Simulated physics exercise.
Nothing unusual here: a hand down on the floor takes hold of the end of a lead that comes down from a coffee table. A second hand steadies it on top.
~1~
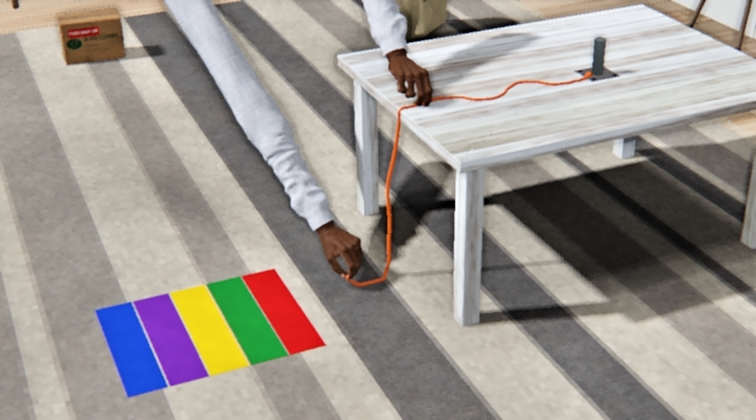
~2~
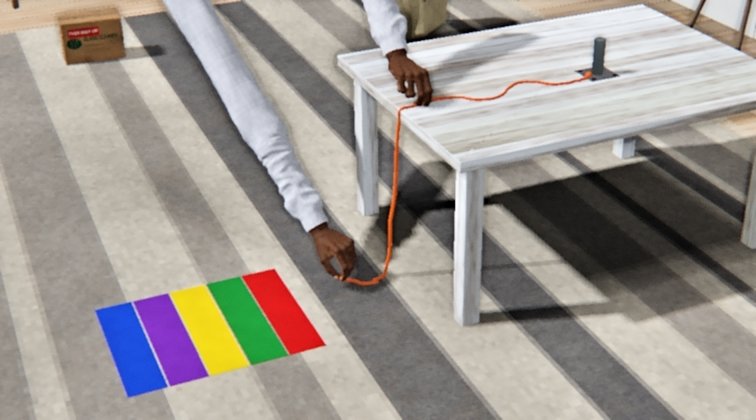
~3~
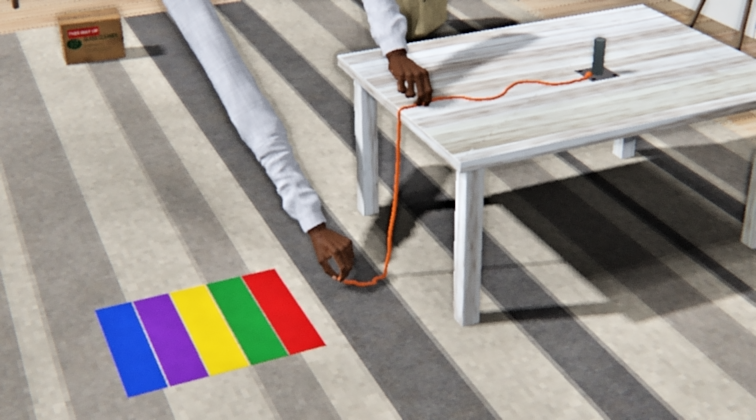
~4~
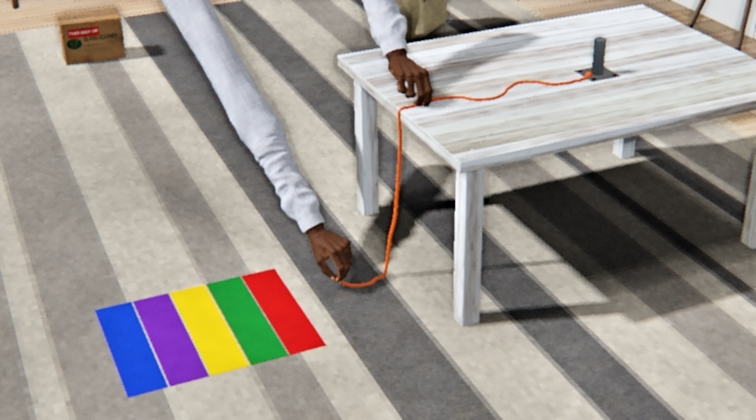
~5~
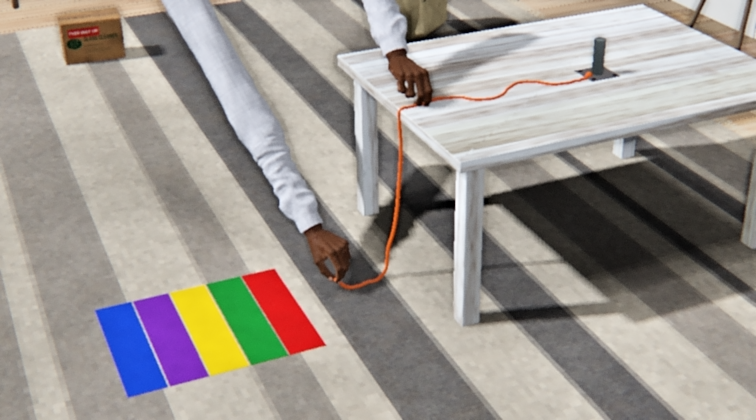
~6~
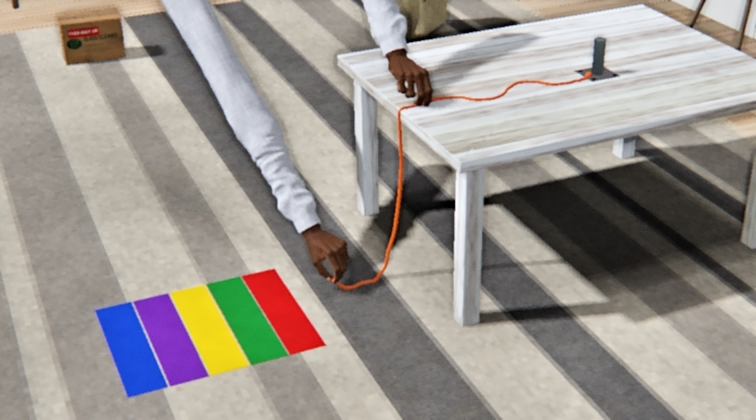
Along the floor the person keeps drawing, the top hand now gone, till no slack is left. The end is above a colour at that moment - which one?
The yellow one.
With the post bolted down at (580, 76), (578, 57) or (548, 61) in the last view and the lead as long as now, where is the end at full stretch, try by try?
First close to (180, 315), next close to (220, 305), last close to (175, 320).
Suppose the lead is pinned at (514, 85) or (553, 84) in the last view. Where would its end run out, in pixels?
Respectively (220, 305) and (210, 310).
Soon after, end near (260, 298); over green.
Then, end near (223, 306); over green.
At full stretch, end near (203, 311); over yellow. It gets as far as the yellow strip.
